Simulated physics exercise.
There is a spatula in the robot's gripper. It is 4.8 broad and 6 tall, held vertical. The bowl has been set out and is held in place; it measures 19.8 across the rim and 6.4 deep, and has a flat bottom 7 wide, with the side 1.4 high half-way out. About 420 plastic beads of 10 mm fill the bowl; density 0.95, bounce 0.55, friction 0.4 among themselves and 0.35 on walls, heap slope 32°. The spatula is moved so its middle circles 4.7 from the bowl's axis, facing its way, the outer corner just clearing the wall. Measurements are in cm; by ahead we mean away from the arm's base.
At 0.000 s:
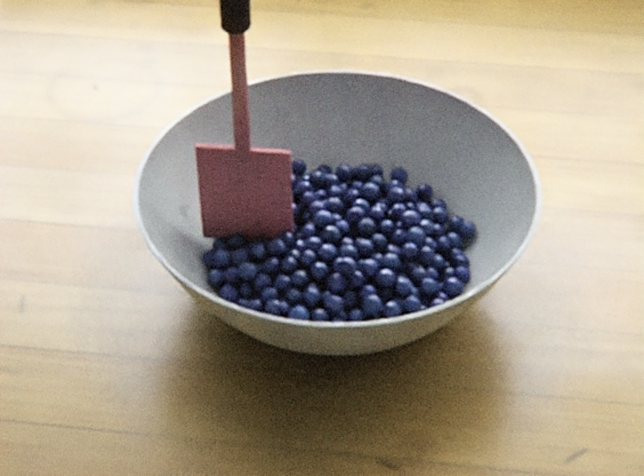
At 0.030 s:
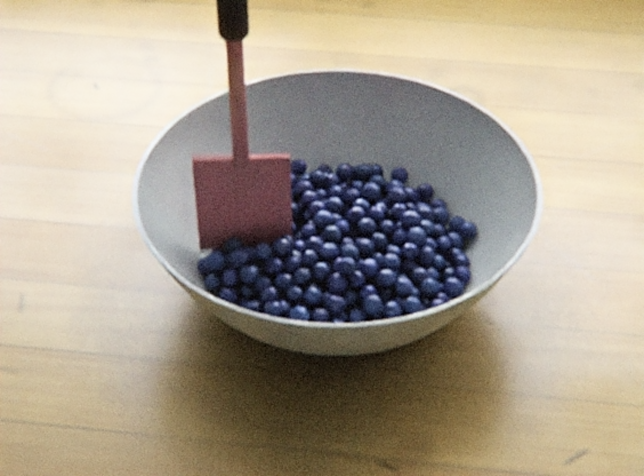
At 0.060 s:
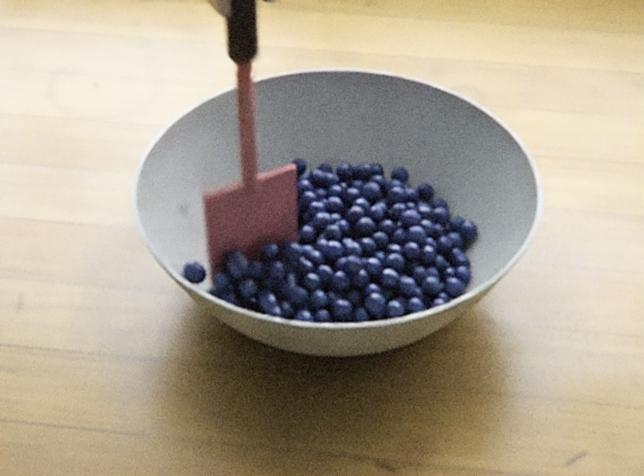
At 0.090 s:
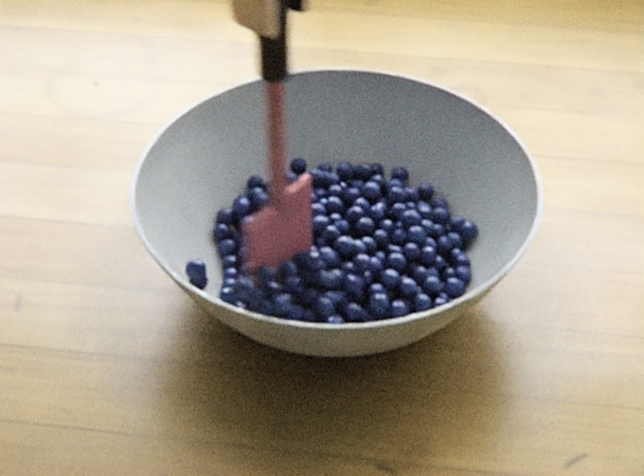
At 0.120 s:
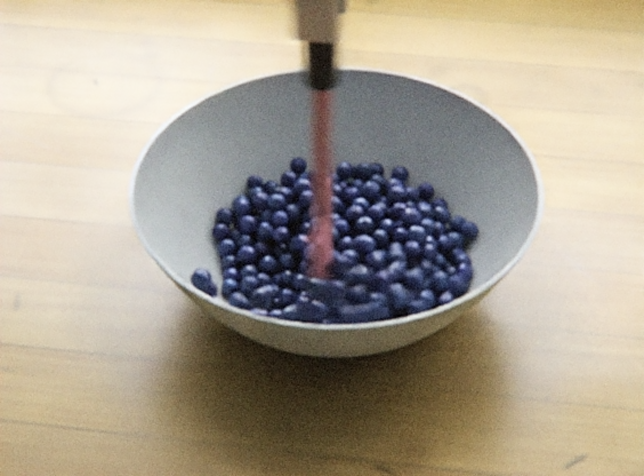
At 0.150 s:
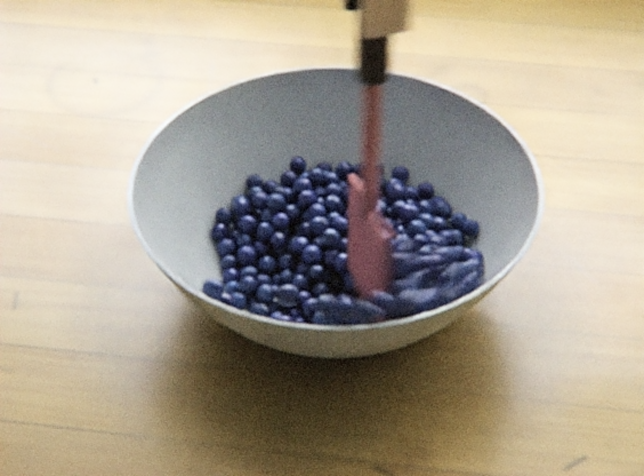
A pink spatula sweeps rightward through dark blue beads in a pale bowl, turning edge-on.
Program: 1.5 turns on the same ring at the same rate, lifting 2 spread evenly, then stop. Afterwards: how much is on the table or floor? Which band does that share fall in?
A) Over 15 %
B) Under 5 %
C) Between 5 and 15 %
Between 5 and 15 % (C).
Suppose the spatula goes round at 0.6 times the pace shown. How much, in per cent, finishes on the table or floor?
Estimated share: Close to 0 per cent.
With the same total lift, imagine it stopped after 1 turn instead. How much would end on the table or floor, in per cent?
Then roughly 5 percent.
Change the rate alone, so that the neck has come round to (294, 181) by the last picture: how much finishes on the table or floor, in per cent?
It comes to around 0 percent.
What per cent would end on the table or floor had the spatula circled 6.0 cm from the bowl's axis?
Some 0 percent would.
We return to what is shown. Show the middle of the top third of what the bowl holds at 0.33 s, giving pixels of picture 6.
Around pixel (352, 180).
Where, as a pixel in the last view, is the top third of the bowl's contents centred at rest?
Somewhere close to (349, 226).
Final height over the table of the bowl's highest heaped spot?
4.5 cm, roughly.
After 0.33 s, 279° round, highest piece 9 above the table; 387 in the bowl, 10 on the table or floor, 19 in flight or on the tool.
After 0.51 s, 81° round, highest piece 8 above the table; 375 in the bowl, 37 on the table or floor, 4 in flight or on the tool.
After 0.80 s, 180° round, highest piece 4 above the table; 375 in the bowl, 41 on the table or floor.
After 1.50 s, 180° round, highest piece 4 above the table; 375 in the bowl, 41 on the table or floor.
In the end, 375 in the bowl, 41 on the table or floor. That is 10 % on the table or floor.
